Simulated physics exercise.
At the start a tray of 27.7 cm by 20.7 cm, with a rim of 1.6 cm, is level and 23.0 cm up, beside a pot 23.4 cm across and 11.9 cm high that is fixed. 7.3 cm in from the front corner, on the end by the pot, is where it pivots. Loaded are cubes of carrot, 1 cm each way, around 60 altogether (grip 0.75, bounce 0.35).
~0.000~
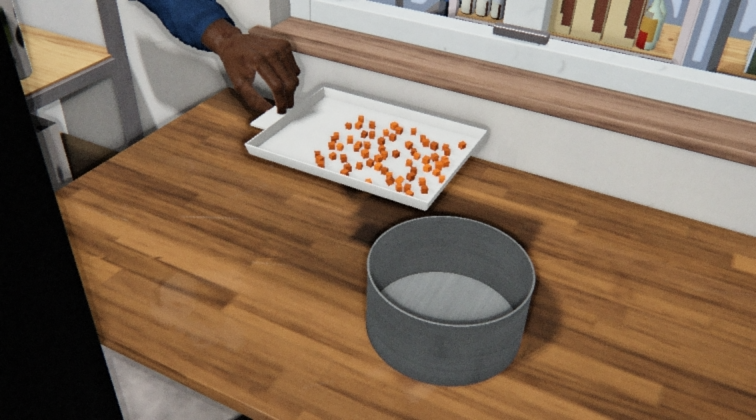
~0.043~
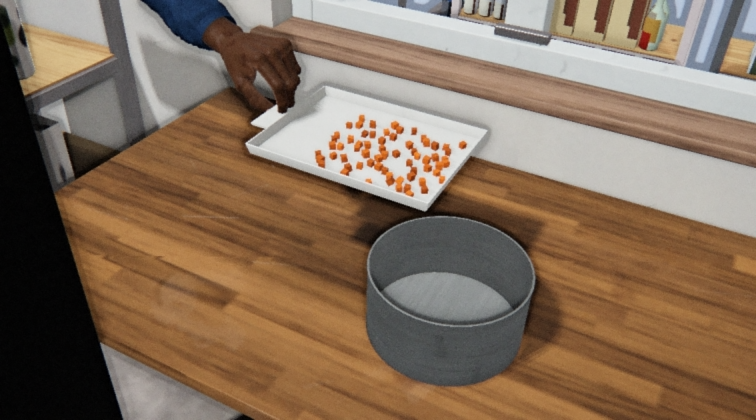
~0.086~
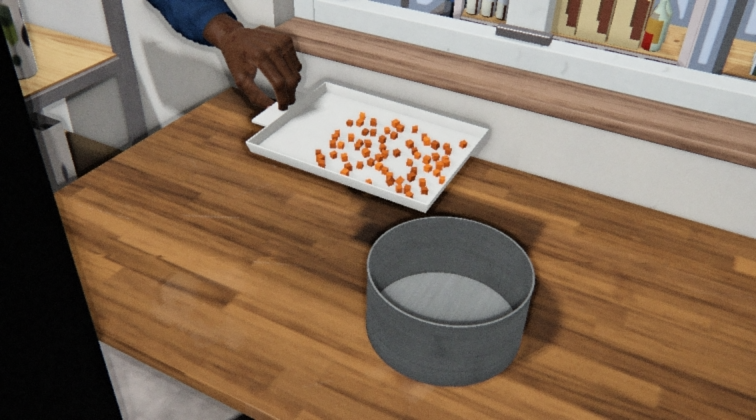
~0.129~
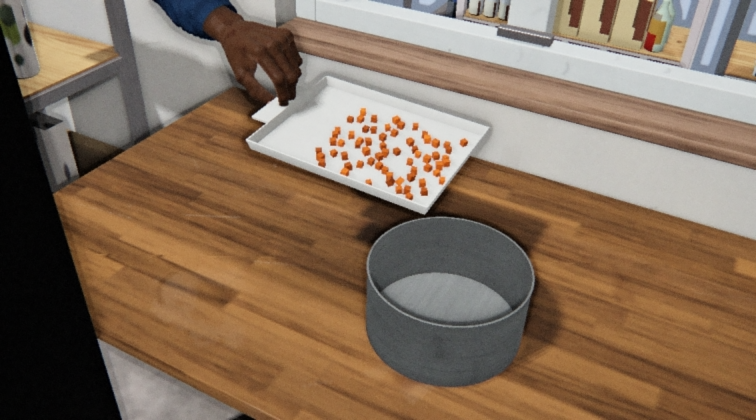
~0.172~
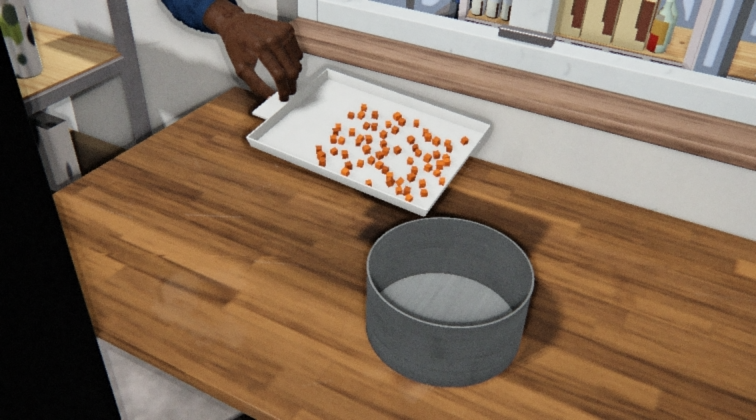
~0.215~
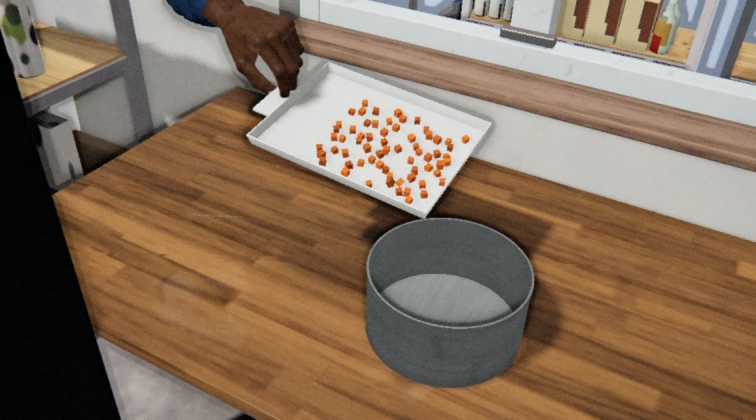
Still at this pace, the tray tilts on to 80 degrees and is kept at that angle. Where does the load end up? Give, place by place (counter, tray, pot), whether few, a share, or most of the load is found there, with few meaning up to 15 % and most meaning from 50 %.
For the counter I expect few; for the tray I expect most; for the pot I expect a share.
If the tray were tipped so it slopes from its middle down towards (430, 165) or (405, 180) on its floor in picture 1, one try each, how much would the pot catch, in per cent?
Some 25 and 40 per cent.
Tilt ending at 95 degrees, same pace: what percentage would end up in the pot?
It would land at about 85 percent.
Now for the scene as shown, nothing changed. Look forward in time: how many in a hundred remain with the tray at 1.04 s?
About 75%.
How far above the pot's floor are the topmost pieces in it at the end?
It stands at some 1.0 cm.
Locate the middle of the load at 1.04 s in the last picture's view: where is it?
Around (407, 208).
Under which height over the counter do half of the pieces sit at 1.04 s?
Around 22 cm up.
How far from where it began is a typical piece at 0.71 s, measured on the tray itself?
Displacement on the tray: Roughly 4 cm.
After 0.71 s, tilt 44 degrees; the tray holds 100 %, the pot 0 %.
After 1.04 s, tilt 66 degrees; the tray holds 75 %, the pot 20 %.
After 1.46 s, tilt 80 degrees; the tray holds 70 %, the pot 30 %.
At rest (2.8 s), counter 5 %, tray 65 %, pot 30 %.
